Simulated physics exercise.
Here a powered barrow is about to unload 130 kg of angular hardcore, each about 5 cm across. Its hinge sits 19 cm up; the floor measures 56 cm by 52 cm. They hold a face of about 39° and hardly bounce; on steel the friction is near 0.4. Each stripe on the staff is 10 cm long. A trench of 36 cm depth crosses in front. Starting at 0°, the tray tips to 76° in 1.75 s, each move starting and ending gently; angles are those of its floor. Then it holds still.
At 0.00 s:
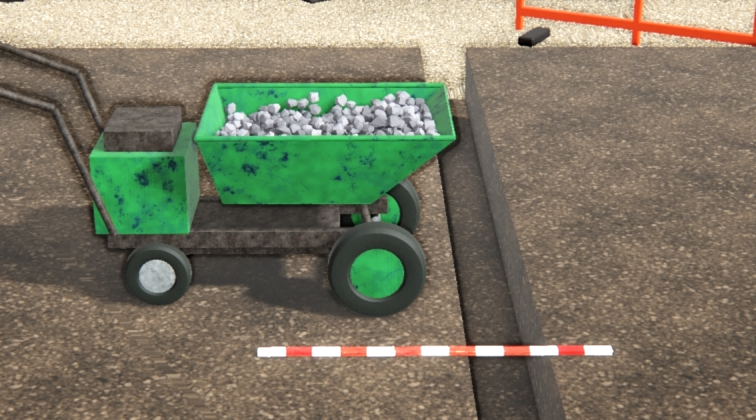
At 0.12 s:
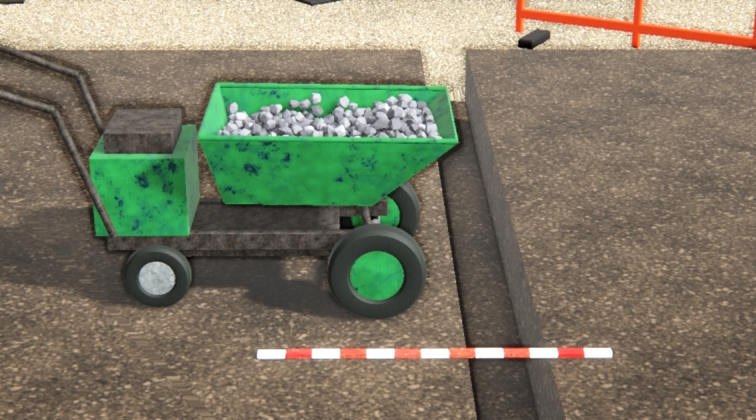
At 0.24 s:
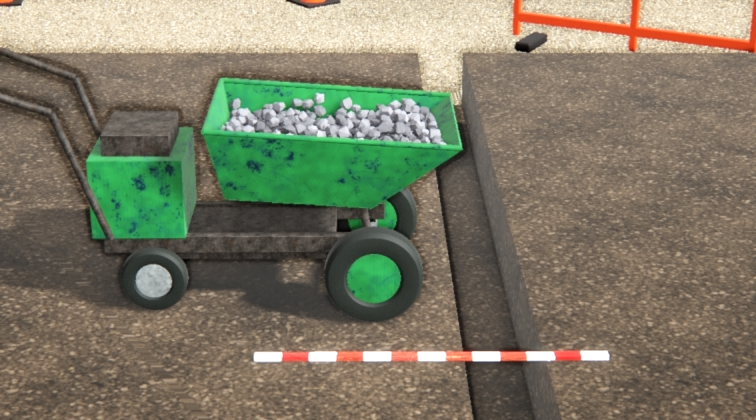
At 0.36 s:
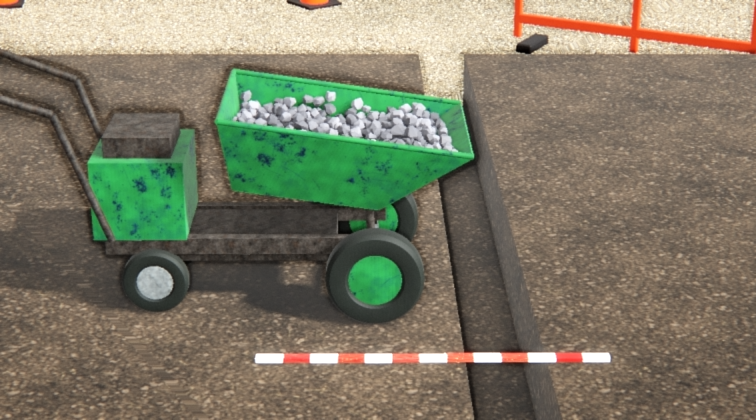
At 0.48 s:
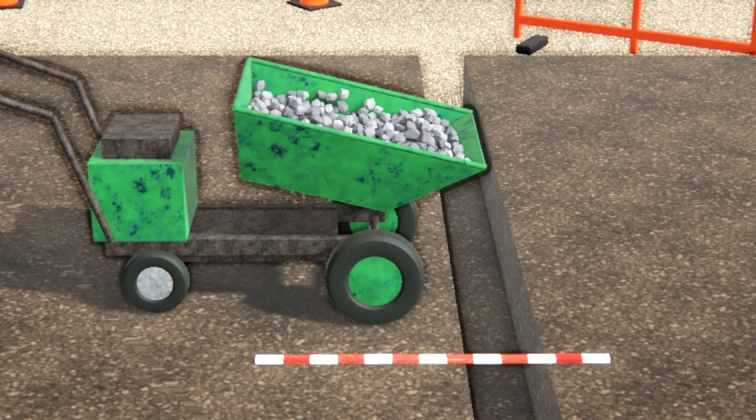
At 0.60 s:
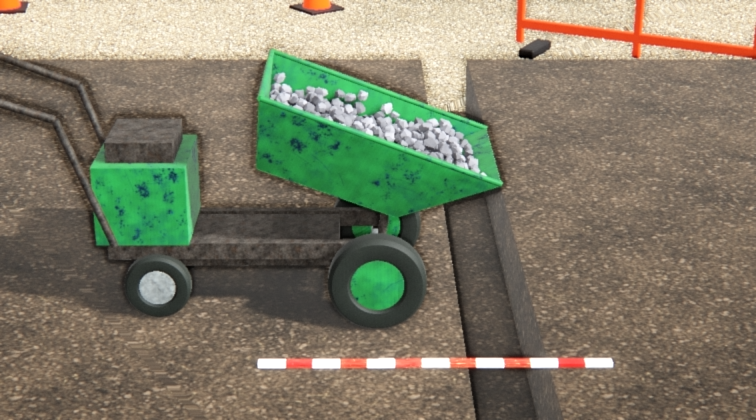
Beside a trench, a green powered barrow steadily tilts its tray of grey stones rightward.
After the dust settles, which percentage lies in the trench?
Close to 3 in a hundred.
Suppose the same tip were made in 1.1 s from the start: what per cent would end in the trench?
It would be near 0 per cent.
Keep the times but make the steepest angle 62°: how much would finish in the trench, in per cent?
Then about 20 per cent.
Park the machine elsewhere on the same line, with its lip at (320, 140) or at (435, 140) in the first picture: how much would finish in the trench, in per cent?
Near 40 per cent from the first place, 35 from the second.
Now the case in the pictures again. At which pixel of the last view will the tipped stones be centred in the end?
Around (587, 289).
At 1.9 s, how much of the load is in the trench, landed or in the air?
About 0 per cent by then.
After 1.3 s the floor is at 64°; 99 % in the tray, 1 % past the trench; the foremost stones are at (543, 256).
After 1.9 s the floor is at 76°; 59 % in the tray, 1 % in the trench, 40 % past the trench; the foremost stones are at (667, 287).
After 2.2 s the floor is at 76°; 51 % in the tray, 2 % in the trench, 47 % past the trench; the foremost stones are at (698, 285).
After 4.2 s the floor is at 76°; 50 % in the tray, 3 % in the trench, 46 % past the trench; the foremost stones are at (698, 285).
